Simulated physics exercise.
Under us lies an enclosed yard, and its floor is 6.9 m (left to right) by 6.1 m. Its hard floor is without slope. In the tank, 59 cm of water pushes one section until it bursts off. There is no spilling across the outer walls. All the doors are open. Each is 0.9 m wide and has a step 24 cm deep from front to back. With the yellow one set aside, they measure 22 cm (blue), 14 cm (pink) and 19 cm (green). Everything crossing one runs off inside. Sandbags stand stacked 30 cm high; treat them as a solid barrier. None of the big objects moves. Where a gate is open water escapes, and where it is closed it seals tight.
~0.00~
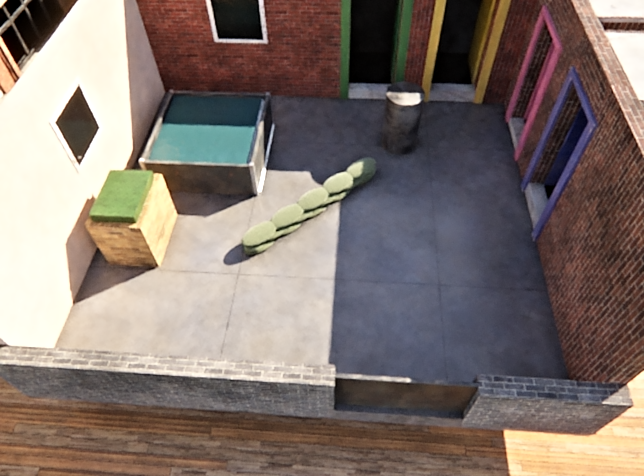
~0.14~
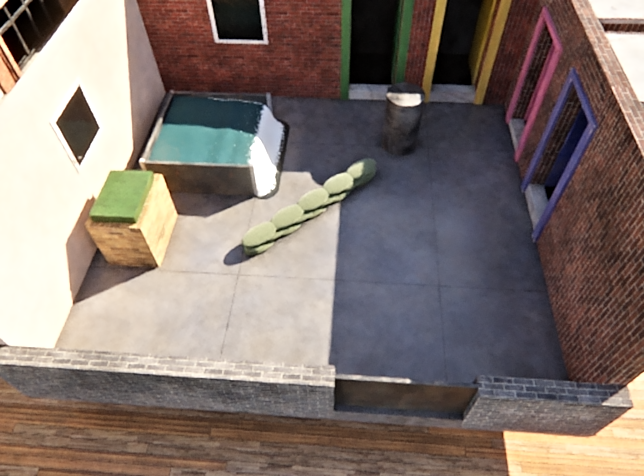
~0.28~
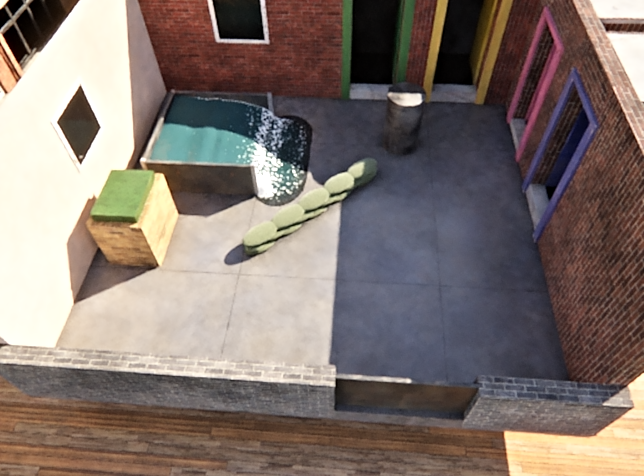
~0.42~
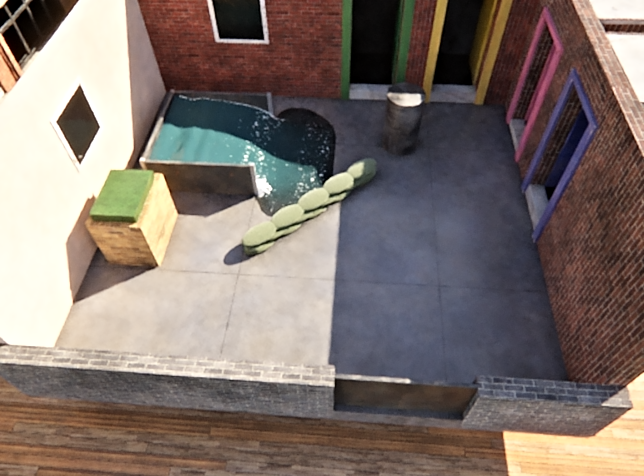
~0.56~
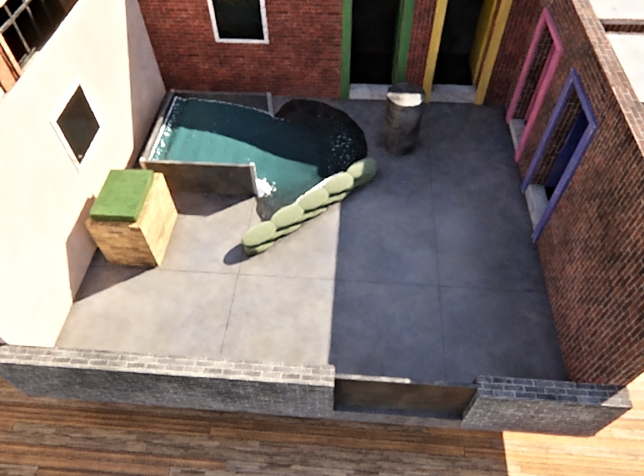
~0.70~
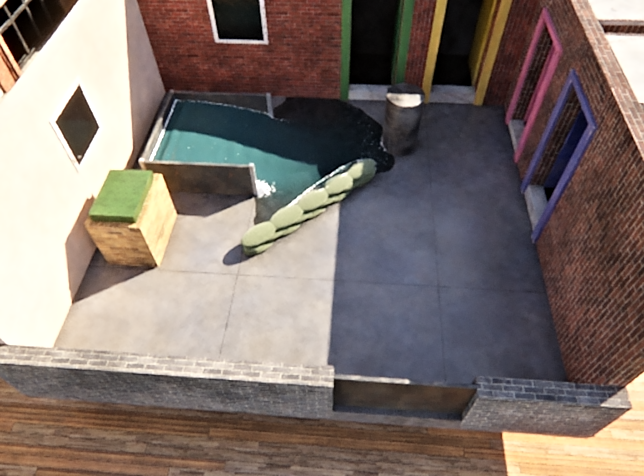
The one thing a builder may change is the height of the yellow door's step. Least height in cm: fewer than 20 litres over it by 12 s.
Approx. 8 cm.
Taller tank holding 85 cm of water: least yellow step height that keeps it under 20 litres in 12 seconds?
Roughly 12.0 centimetres.
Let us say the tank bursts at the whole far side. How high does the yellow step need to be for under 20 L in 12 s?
About 5.5 cm.
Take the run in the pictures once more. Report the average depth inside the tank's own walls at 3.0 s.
Averaged depth comes out at about 11 cm.
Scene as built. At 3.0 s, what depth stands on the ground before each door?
Door by door, in centimetres - yellow 11, green 26, pink 20, blue 10.
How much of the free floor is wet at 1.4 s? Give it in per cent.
The wet part is about 20 per cent.
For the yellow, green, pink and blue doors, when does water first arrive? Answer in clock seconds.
Yellow at 1.5 s, green at 0.9 s, pink at 1.8 s and blue at 1.8 s.
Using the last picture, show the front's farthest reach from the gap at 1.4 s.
(516, 167).
After 1.4 s water covers 20 % of the floor, deepest (44 cm) near (374, 147); it has not reached the yellow door.
After 3.0 s water covers 45 % of the floor, deepest (27 cm) near (493, 109); 11 cm at the yellow door, 0 litres in over its 24 cm step.
After 12.0 s water covers 95 % of the floor, deepest (10 cm) near (135, 378); 3 cm at the yellow door, 0 litres in over its 24 cm step.
At the yellow door as built, the water arrived by 1.5 s and peaked near 14 cm at 1.8 s.
Run again over the same 12 s with other heights there, 28 litres in over 7 cm, 10 litres over 9.5 cm. The limit of 20 litres is kept from about 8 cm up.
